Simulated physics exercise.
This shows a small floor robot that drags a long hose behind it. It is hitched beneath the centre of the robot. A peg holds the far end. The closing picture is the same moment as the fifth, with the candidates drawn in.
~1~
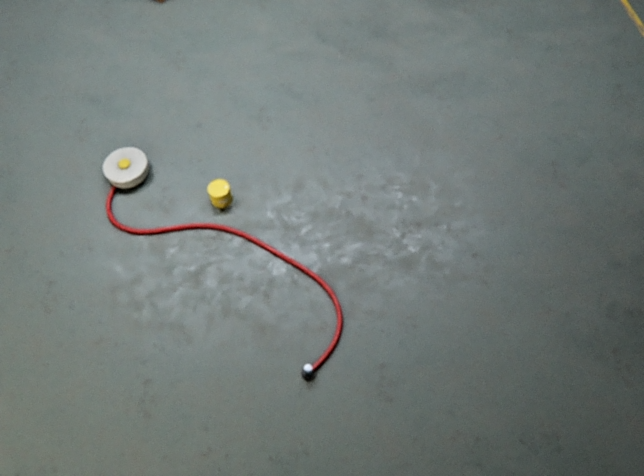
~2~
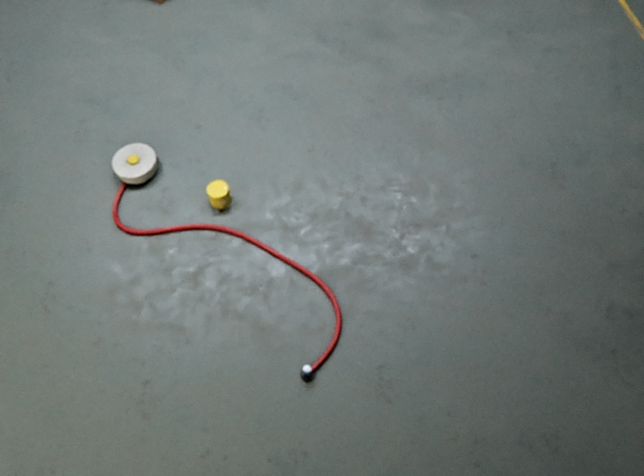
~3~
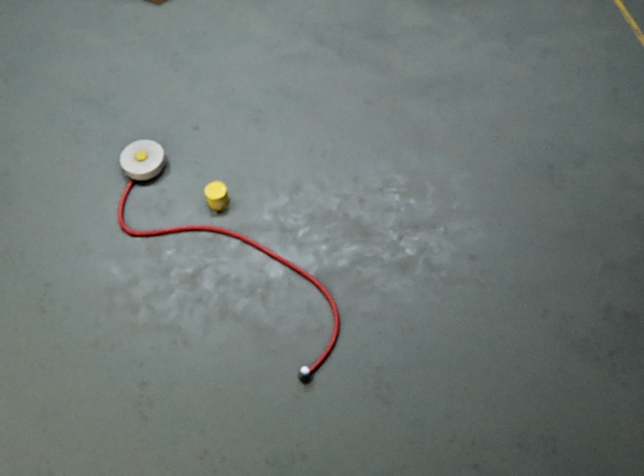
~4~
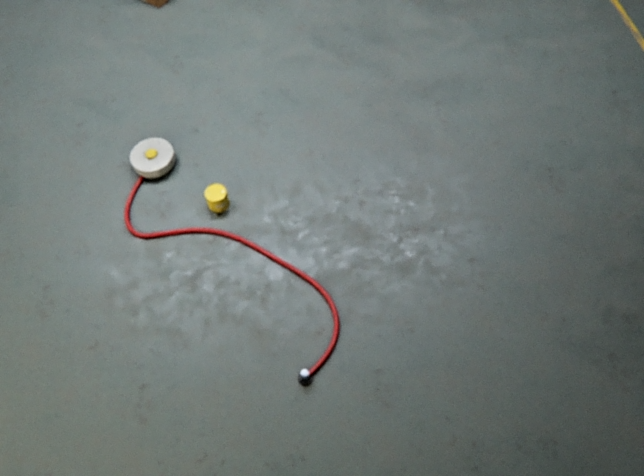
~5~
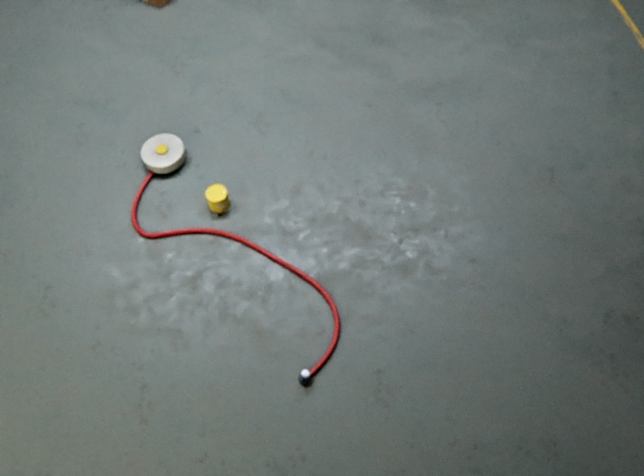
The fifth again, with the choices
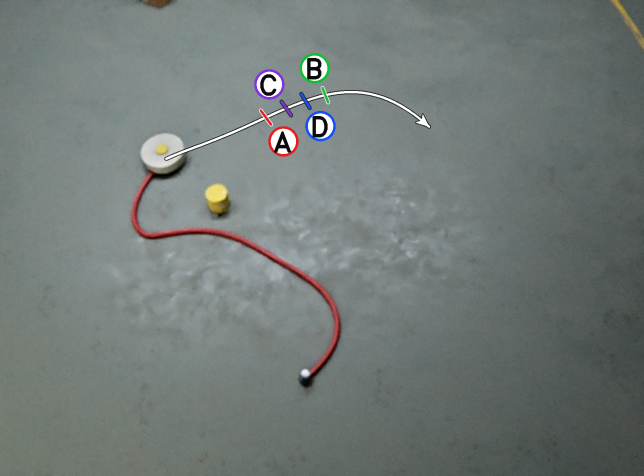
A smooth grey floor with a patch of pale, whitish smudges across its middle is seen from above at an angle. A round white robot with a yellow centre sits at the upper left, a red hose curving from it past a small yellow pot to a small peg at lower centre. The robot glides slowly right and slightly up, shifting the nearby hose, while the view drifts very slightly.
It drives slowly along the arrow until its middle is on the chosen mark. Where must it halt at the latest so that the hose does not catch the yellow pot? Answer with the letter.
It should halt at A.
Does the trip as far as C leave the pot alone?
No.
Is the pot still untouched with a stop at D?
For that mark, no.
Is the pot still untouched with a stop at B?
For that mark, no.
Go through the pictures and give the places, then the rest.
In the first picture, robot (127, 168); peg (309, 371); yellow pot (220, 194).
In the second picture, robot (136, 164); peg (308, 372).
In the third picture, robot (144, 161); peg (305, 373).
In the fourth picture, robot (153, 158); peg (305, 376).
In the fifth picture, robot (164, 154); peg (306, 376); yellow pot (218, 199).
On the marked copy, A at (266, 118); B at (325, 95); C at (286, 108); D at (305, 101); the route from (166, 159) via (301, 103) to (429, 127).
With A. Early on, robot (200, 140), middle of the hose (239, 240).
Further on, robot (237, 125), middle of the hose (239, 240).
At the end, robot (265, 113), middle of the hose (239, 240); nothing has been touched.
As for the rest, B brings the hose against the pot; C brings the hose against the pot; D brings the hose against the pot.
